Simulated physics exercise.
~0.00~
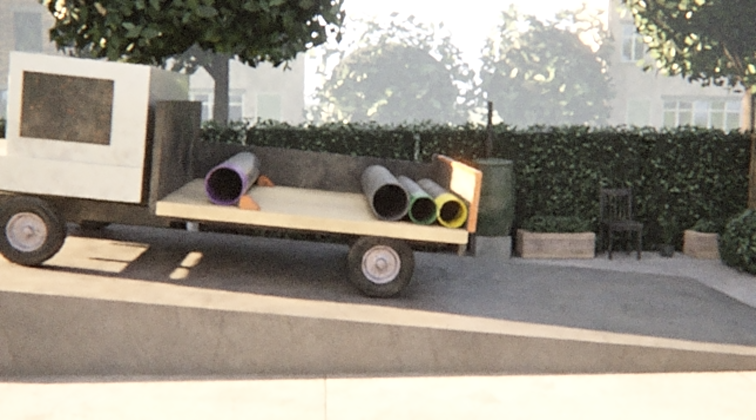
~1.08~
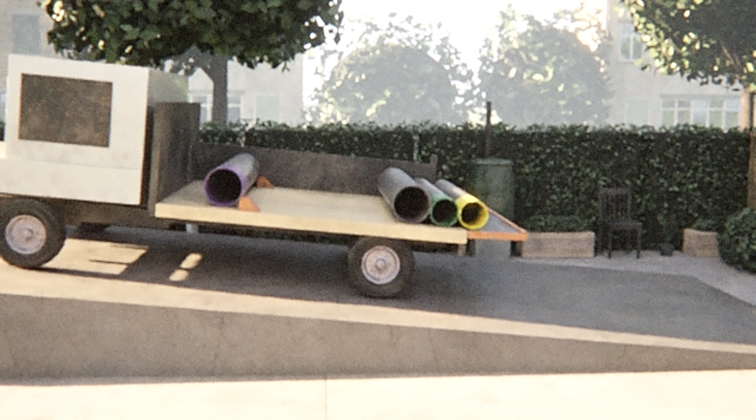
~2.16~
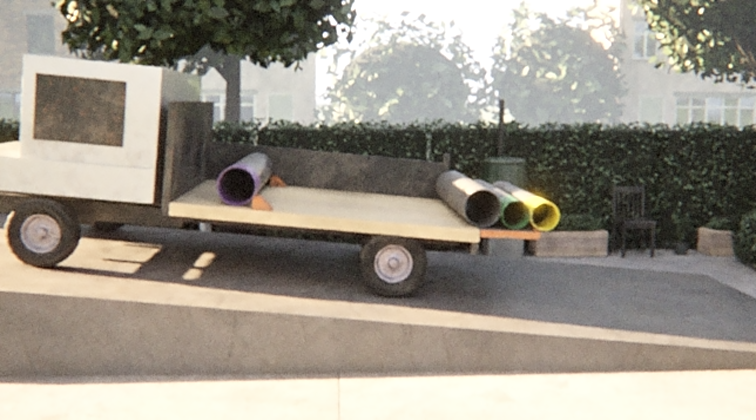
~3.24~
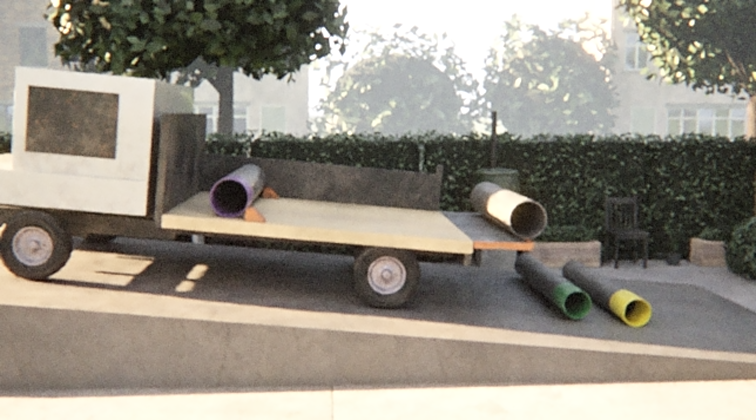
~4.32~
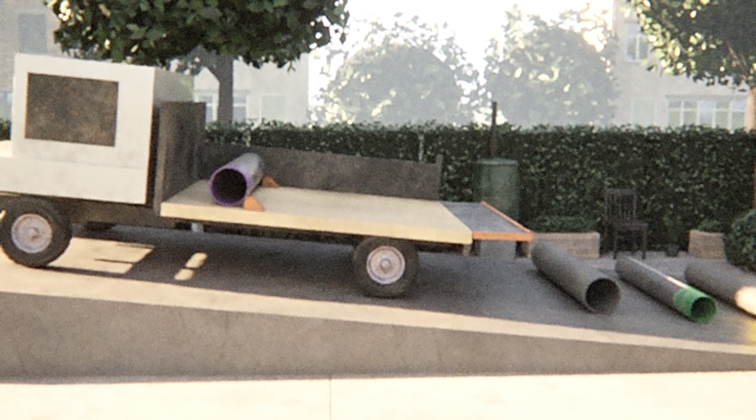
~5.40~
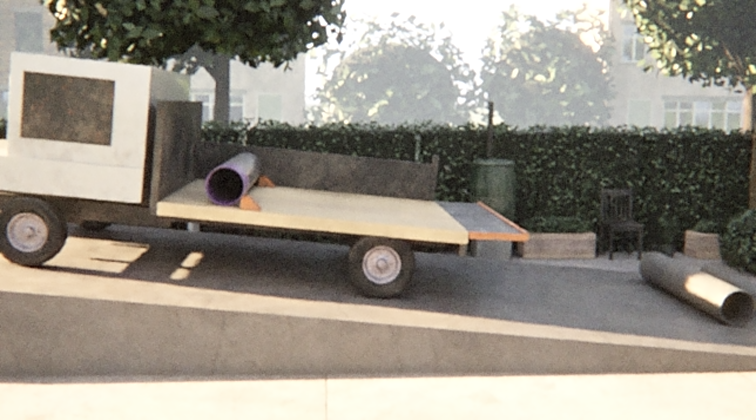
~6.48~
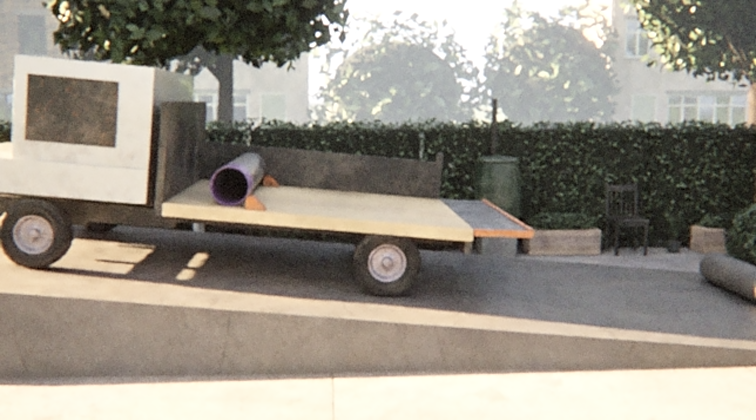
At first, a flatbed truck stands on sloping ground with its tail to the right, a purple-rimmed pipe resting against an orange chock and three more pipes leaning by the upright tailgate. The gate swings down, and the dark-rimmed, green and yellow pipes roll right onto it. The yellow and green pipes drop off onto the ground, and the dark one follows over the edge. All three roll away down the slope, the yellow and green leading out of view. Finally, the last one is slipping out at the right, while the purple pipe remains on the bed.
